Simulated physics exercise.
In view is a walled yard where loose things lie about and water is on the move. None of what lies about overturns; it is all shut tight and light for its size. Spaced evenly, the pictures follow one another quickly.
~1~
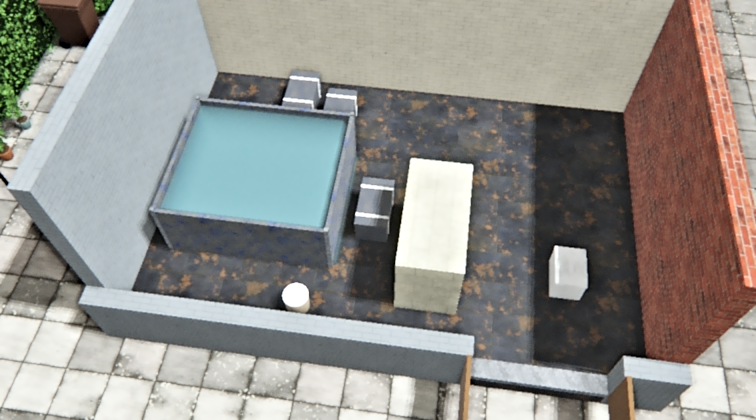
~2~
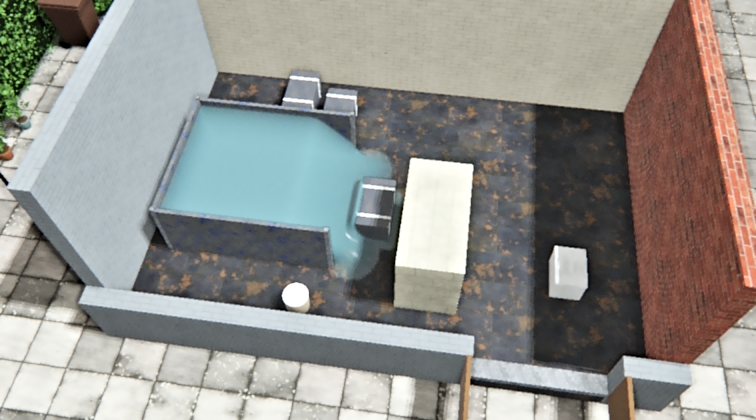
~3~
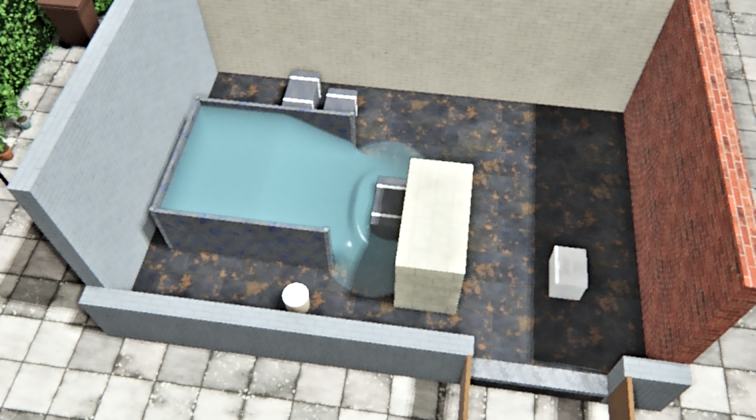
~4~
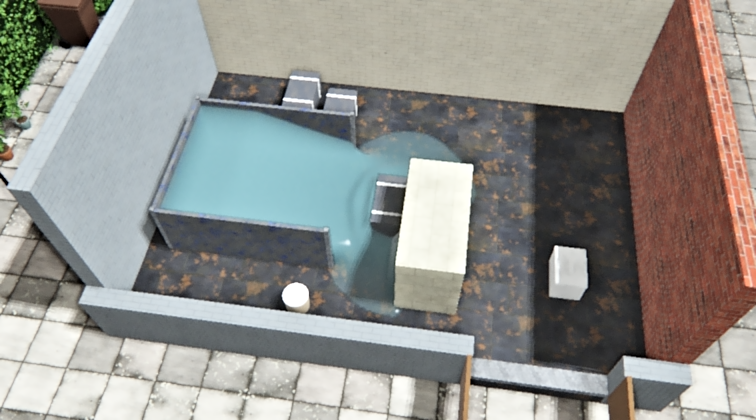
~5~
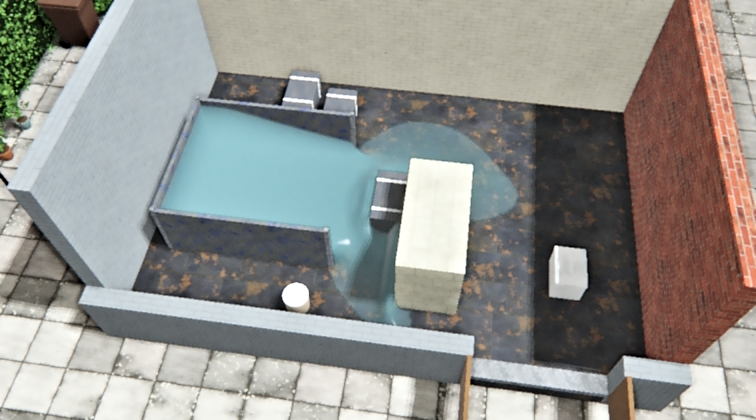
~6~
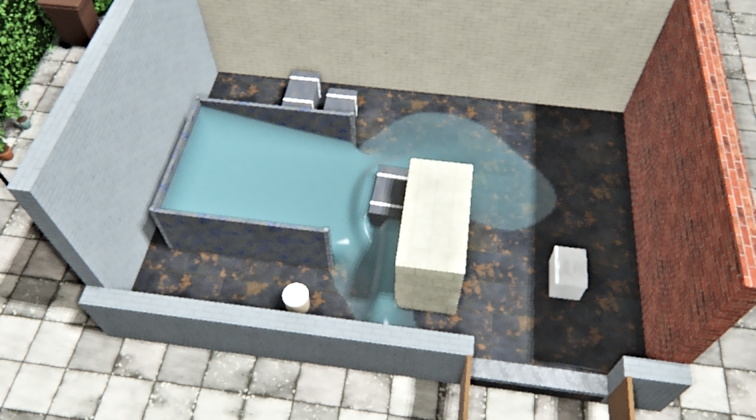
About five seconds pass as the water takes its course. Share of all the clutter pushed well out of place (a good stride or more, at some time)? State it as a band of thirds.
It falls in the band from one to two thirds.
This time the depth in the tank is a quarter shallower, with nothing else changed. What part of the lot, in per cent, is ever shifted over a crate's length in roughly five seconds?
Close to 60 % of the lot.
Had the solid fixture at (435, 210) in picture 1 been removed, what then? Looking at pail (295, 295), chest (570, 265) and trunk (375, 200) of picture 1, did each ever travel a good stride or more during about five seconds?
In order: Stayed put, got displaced, got displaced.
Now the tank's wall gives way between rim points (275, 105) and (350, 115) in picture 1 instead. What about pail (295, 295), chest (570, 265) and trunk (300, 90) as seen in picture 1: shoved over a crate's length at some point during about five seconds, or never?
First covers that distance, second covers that distance, third covers that distance.
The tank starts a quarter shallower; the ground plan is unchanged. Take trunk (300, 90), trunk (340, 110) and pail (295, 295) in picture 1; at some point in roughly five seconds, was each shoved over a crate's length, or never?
Not beyond that, then not beyond that, then beyond that.
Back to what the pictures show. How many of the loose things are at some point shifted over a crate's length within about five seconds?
I make it 3 in total.
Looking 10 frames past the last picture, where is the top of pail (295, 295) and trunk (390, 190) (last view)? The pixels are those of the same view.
Roughly (236, 253) for the first, roughly (533, 133) for the second.
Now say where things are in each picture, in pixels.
In the first picture, a trunk at (375, 202), on the bottom; a trunk at (301, 90) rests on the ground; 0 of 5 have shifted.
In the second picture, a trunk at (376, 202) rests on the ground; a trunk at (301, 90), on the bottom; 0 of 5 have shifted.
In the third picture, a trunk at (391, 202), on the bottom, close to its start; a trunk at (301, 90) rests on the ground; 1 of 5 have shifted.
In the fourth picture, a trunk at (391, 199) rests on the ground, close to its start; a trunk at (301, 90), on the bottom; 1 of 5 have shifted.
In the fifth picture, a trunk at (391, 195), afloat, close to its start; a trunk at (301, 90), on the bottom; 1 of 5 have shifted.
In the sixth picture, a trunk at (391, 191) floats, close to its start; a trunk at (301, 90) rests on the ground; 1 of 5 have shifted.
A moment on, 0 of 5 are well off their spots; 1 afloat.
Next, 2 of 5 are well off their spots; 1 afloat.
Later, 2 of 5 are well off their spots; 3 afloat.
In the end, 3 of 5 are well off their spots, and 3 have been at some point; 3 afloat.
